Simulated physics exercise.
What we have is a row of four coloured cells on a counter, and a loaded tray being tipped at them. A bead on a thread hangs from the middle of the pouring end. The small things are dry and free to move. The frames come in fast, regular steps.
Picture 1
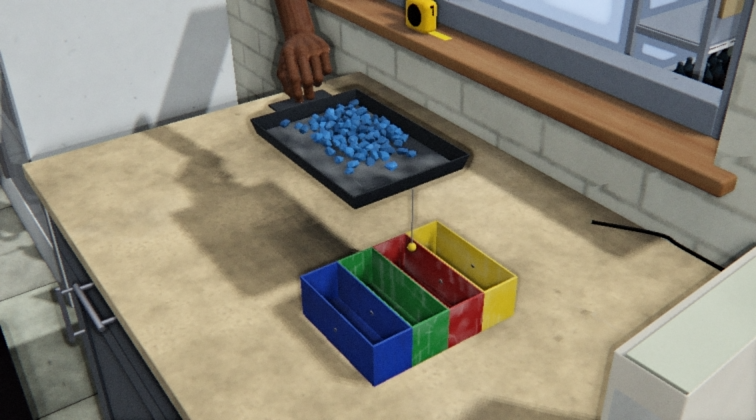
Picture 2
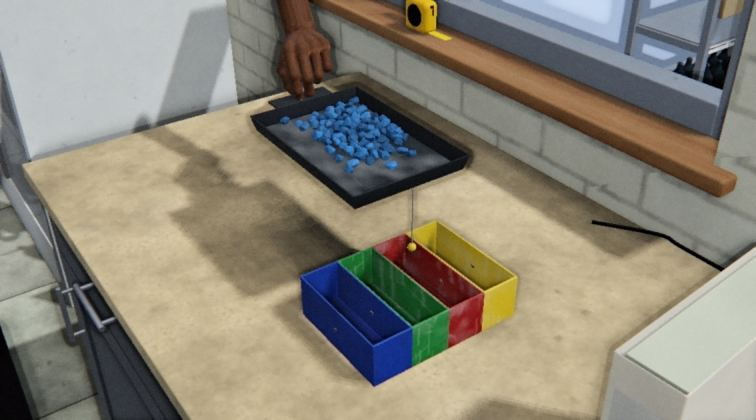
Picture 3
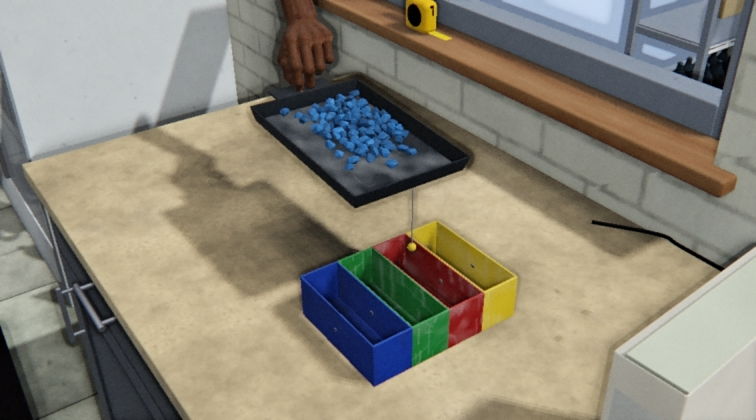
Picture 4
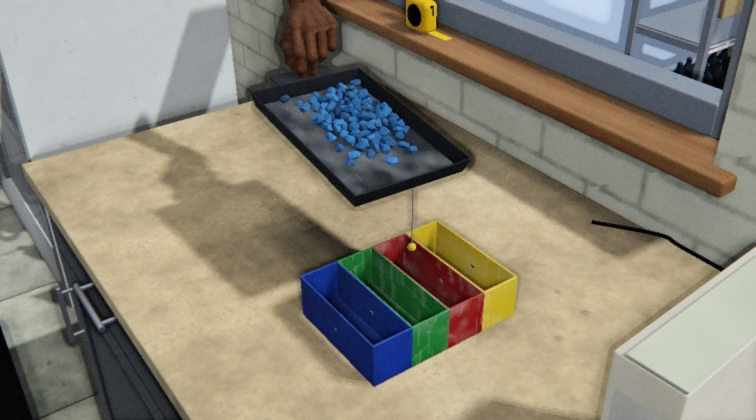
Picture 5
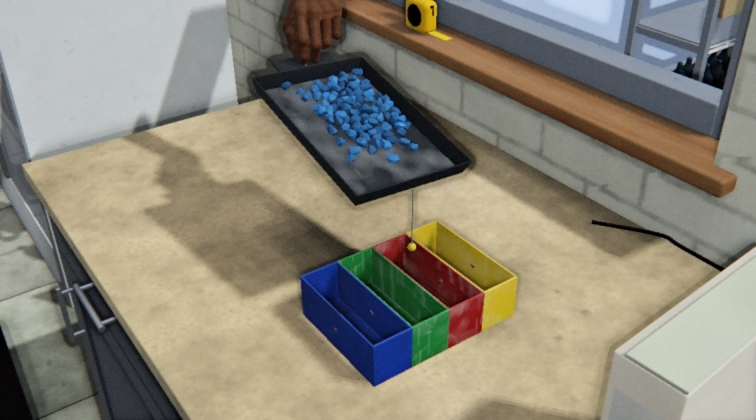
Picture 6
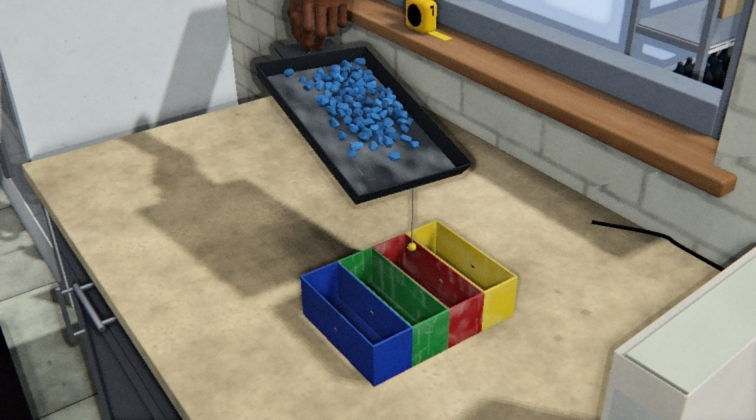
A hand raised the back of a dark tray loaded with small blue stones, slanting it more and more toward the blue, green, red and yellow bins on the counter, while the stones stayed bunched together.
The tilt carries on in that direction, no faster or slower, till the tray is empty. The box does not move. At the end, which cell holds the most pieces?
The yellow cell gets the most.
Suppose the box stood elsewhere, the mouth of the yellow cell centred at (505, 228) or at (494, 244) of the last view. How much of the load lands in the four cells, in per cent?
About 100 and 100 per cent.
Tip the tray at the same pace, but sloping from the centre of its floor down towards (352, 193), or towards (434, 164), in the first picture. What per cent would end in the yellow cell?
Roughly 0 per cent, and 50 per cent.
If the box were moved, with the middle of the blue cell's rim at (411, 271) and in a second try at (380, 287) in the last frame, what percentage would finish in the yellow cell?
Near 0 % and 40 %.
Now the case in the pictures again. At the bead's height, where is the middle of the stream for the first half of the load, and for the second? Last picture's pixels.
Early half (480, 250), late half (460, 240).
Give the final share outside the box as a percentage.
Close to 30 per cent.
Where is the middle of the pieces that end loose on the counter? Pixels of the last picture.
Roughly at (525, 277).
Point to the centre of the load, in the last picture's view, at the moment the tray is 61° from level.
At about (444, 163).
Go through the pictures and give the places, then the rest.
Corners of the pouring end (355, 194) and (463, 154), level; middle of the load (361, 131), aquarium stones; bead on its thread (412, 247); blue cell (393, 353); green cell (430, 334); red cell (466, 317); yellow cell (499, 300), in the first picture.
Corners of the pouring end (355, 194) and (464, 154), level; middle of the load (361, 130), in the second picture.
Corners of the pouring end (356, 193) and (464, 156), tipped barely, lowest at the right corner; middle of the load (361, 125), in the third picture.
Corners of the pouring end (357, 192) and (465, 157), tipped a little, lowest at the right corner; middle of the load (362, 117), in the fourth picture.
Corners of the pouring end (359, 192) and (466, 159), tipped a little, lowest at the right corner; middle of the load (364, 110), in the fifth picture.
Corners of the pouring end (360, 191) and (467, 161), tipped clearly, lowest at the right corner; middle of the load (366, 103); blue cell (393, 353); green cell (430, 334); red cell (466, 317); yellow cell (499, 300), in the sixth picture.
Just after the last frame, tray tipped steeply; almost all on the tray; about a tenth falling or outside the box.
A moment on, tray tipped right over; roughly a quarter on the tray; roughly a third in the yellow cell; about a tenth in the red cell; roughly a third falling or outside the box.
Further on, tray tipped past a quarter turn; roughly half in the yellow cell; about a tenth in the red cell; just a few in the green cell; roughly a third falling or outside the box.
When it is over, tray tipped past a quarter turn; roughly half in the yellow cell; about a tenth in the red cell; just a few in the green cell; not one in the blue cell; roughly a third outside the box.
